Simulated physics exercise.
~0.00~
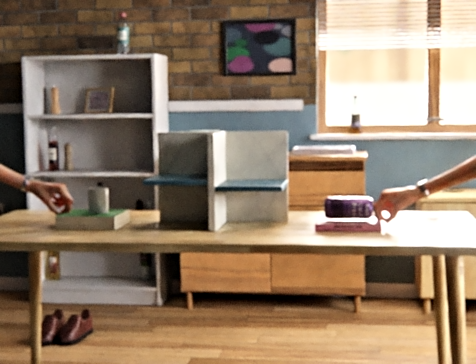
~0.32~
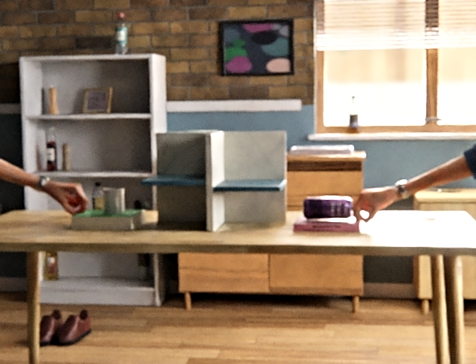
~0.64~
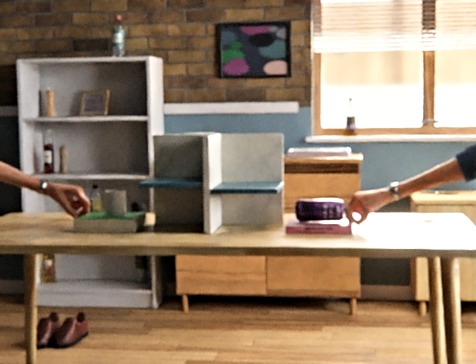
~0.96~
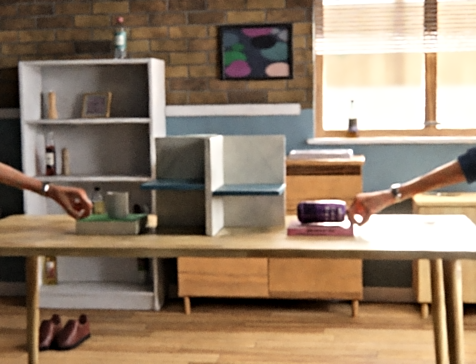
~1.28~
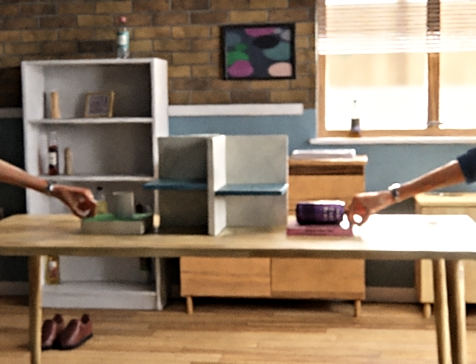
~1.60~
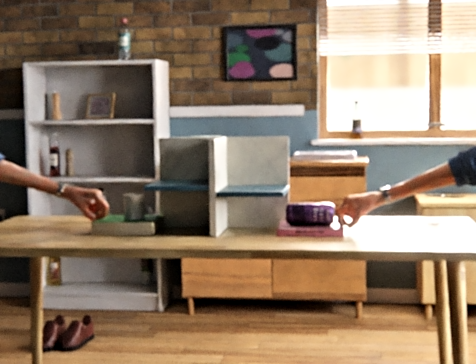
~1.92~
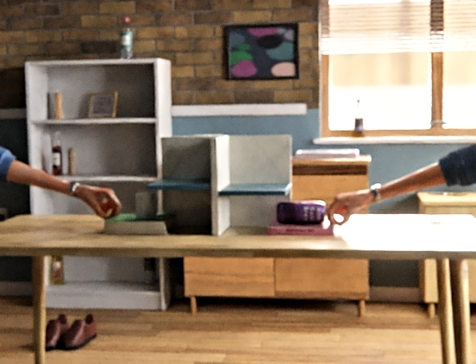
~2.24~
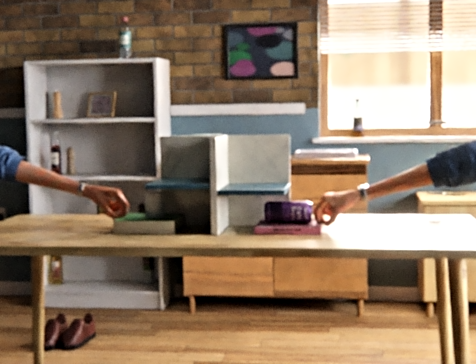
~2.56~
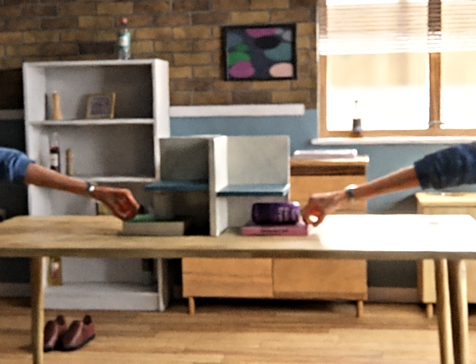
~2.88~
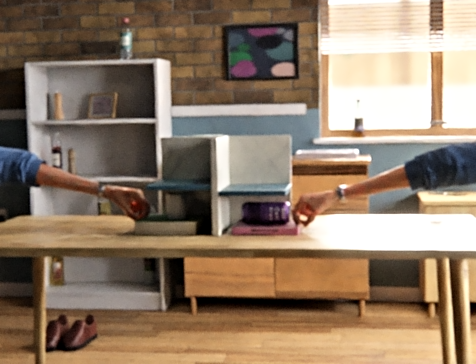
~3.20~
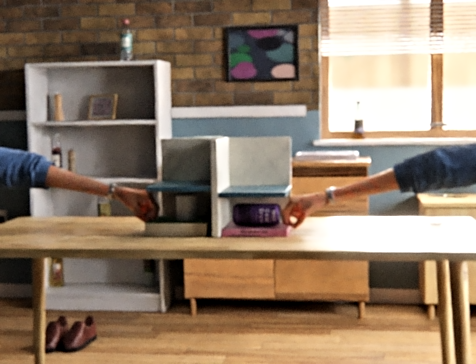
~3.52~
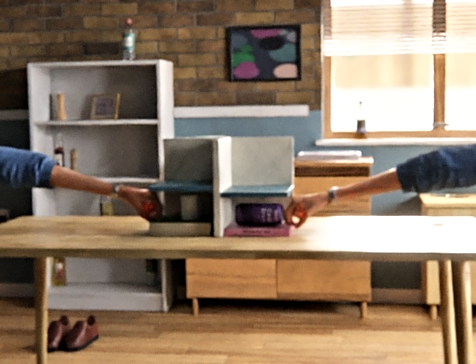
In a room with a brick wall and a white bookcase, a low grey shelf unit with blue boards stands on a long wooden table. To its left, a hand holds a green book carrying a pale beaker, while on the right another hand grips a pink packet with a purple can lying on its side on top. Both hands slide their loads inward, pause briefly, then push on steadily toward the shelf. The beaker and the can ride along and pass beneath the blue boards without being knocked. At the end both loads rest under the shelf, the hands still beside them.
